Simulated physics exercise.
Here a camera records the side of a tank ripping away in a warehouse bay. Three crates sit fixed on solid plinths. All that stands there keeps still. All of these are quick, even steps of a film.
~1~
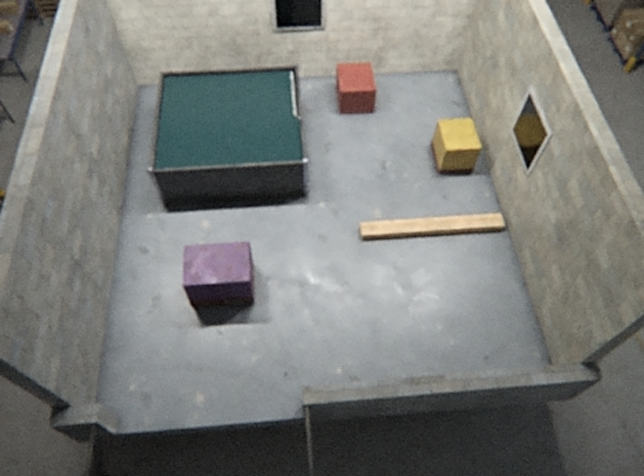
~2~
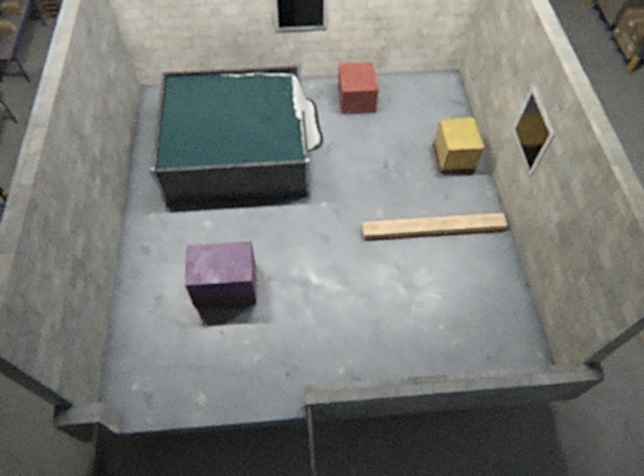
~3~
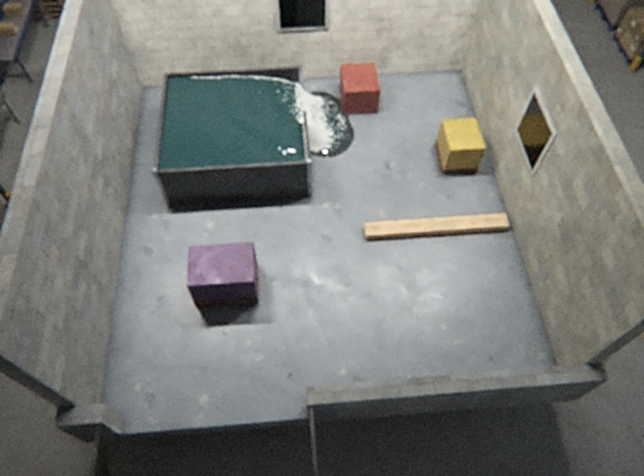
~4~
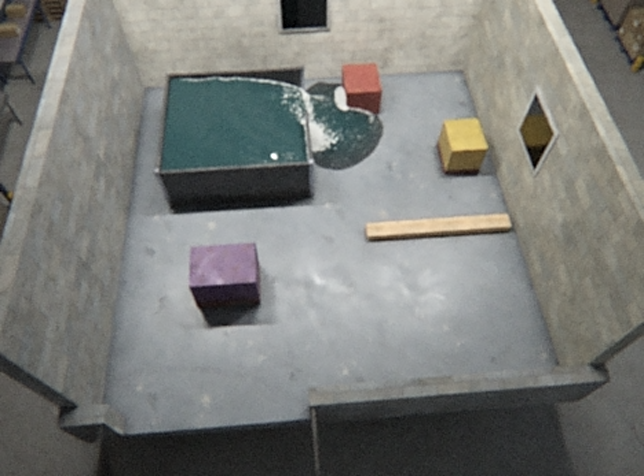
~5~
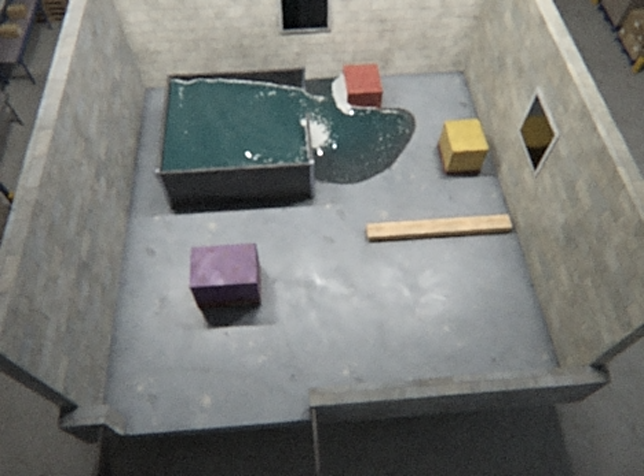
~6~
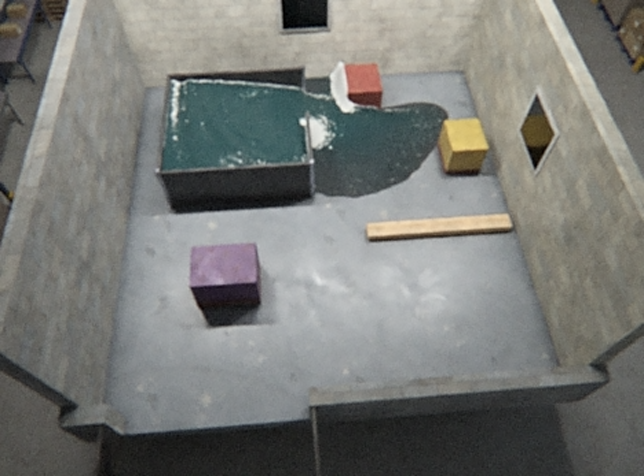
In this clip, dark green water pours through the open right side of a tank in a walled bay, spreading rightward across the grey floor, washing against a red block and then reaching a yellow block while the blocks stay still.
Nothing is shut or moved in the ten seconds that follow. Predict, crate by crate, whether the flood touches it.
My prediction: The yellow crate is touched; the purple crate remains untouched; the red crate is touched.
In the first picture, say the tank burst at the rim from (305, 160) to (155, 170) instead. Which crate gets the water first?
Answer: The one in purple.
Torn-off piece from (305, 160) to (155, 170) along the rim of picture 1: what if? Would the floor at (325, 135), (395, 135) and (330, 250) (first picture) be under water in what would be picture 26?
Order as asked: Untouched, untouched, swamped.
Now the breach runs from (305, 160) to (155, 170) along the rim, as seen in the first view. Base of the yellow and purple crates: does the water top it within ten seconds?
The yellow crate is reached, the purple crate is reached.
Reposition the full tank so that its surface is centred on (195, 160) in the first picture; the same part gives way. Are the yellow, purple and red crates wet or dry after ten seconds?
Going one at a time, the yellow crate gets flooded, the purple crate is left untouched and the red crate gets flooded.
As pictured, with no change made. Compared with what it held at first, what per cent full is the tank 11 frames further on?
That comes to about 60 per cent.
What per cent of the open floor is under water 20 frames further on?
About 60 %.
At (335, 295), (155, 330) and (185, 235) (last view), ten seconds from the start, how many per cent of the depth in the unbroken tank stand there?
I'd put them at close to 8 per cent, then 18 per cent, then 14 per cent.
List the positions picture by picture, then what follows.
In the first frame, still water in the water tank at (230, 118).
In the second frame, the front is at a hidden place, out from the gap at (300, 112).
In the third frame, water pours out at (302, 115) and has run to (349, 138).
In the fourth frame, water pours out at (304, 116) and has run to (379, 126).
In the fifth frame, the front is at (411, 129), out from the gap at (304, 117).
In the sixth frame, water pours out at (304, 116) and has run to (440, 111).
A moment on, water covers 25 % of the floor; the yellow crate water round its plinth, the purple crate not reached, the red crate water round its plinth.
Next, water covers 35 % of the floor; the yellow crate water round its plinth, the purple crate not reached, the red crate water round its plinth.
Then, water covers 60 % of the floor; the yellow crate water round its plinth, the purple crate not reached, the red crate water round its plinth.
Later, water covers 95 % of the floor; the yellow crate water round its plinth, the purple crate water round its plinth, the red crate water round its plinth.
In the end, water covers 100 % of the floor; the yellow crate was topped, the purple crate stayed above the water, the red crate was topped.
